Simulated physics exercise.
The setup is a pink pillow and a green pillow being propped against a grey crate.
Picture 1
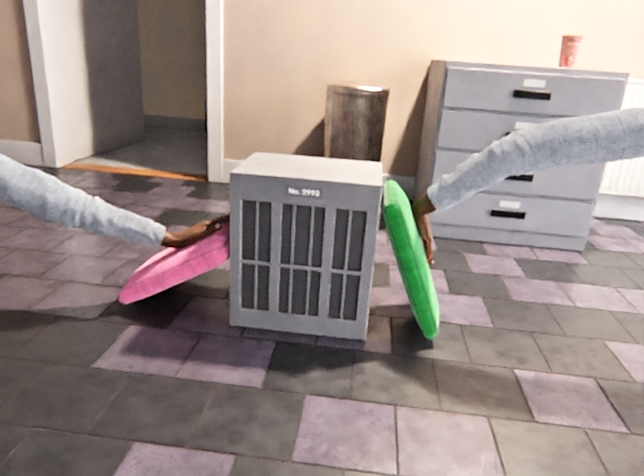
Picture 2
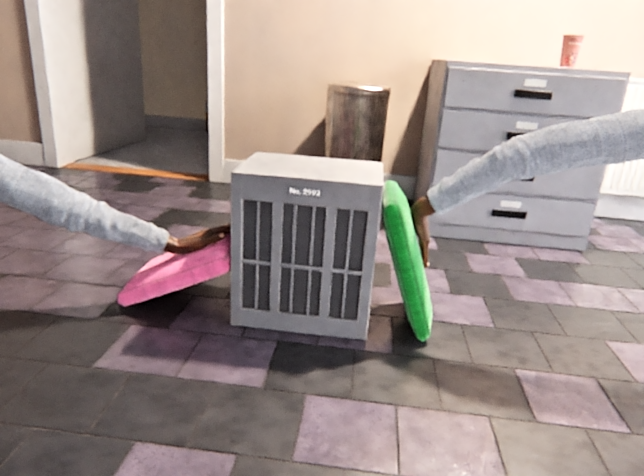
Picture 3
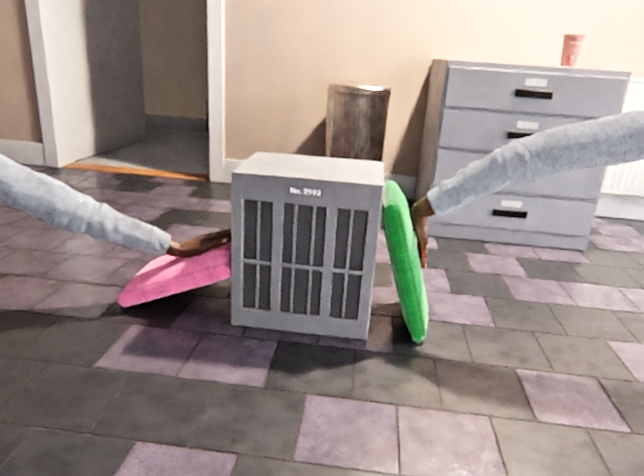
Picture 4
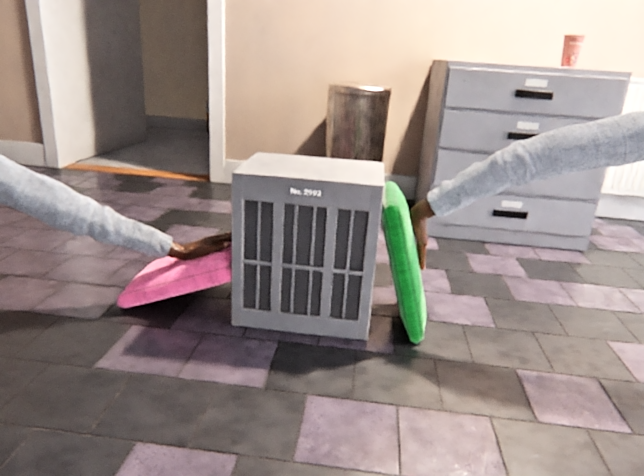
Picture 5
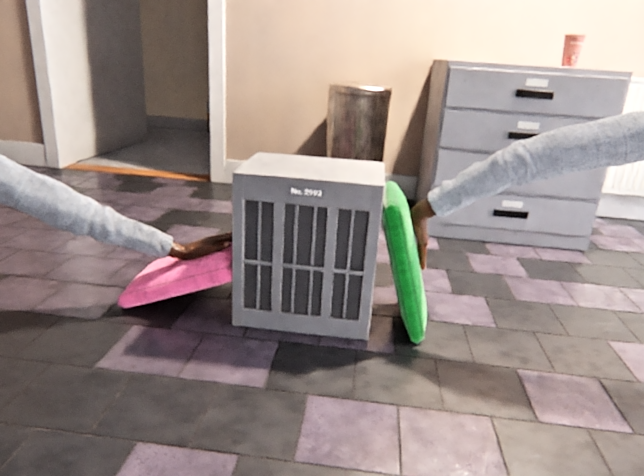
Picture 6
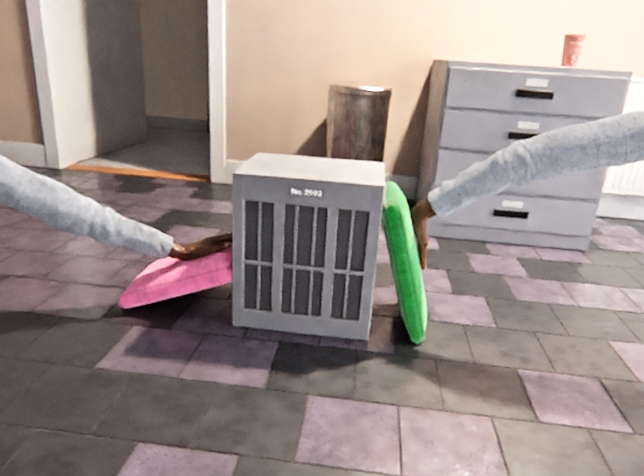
The footage shows two hands pressing a pink pillow at a low slant and a green pillow nearly upright against opposite sides of a grey crate; the green one straightens slightly at first, then everything stays almost still.
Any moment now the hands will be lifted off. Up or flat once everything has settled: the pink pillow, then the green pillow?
Once settled - pink pillow: Flat; green pillow: Up.
Then, 0.26 s after the last picture, pink pillow flat on the floor near (188, 284); green pillow leaning near (402, 260).
At rest, pink pillow flat on the floor near (188, 286); green pillow leaning near (402, 260). The pink pillow slumps to the floor and the green pillow remains propped up.
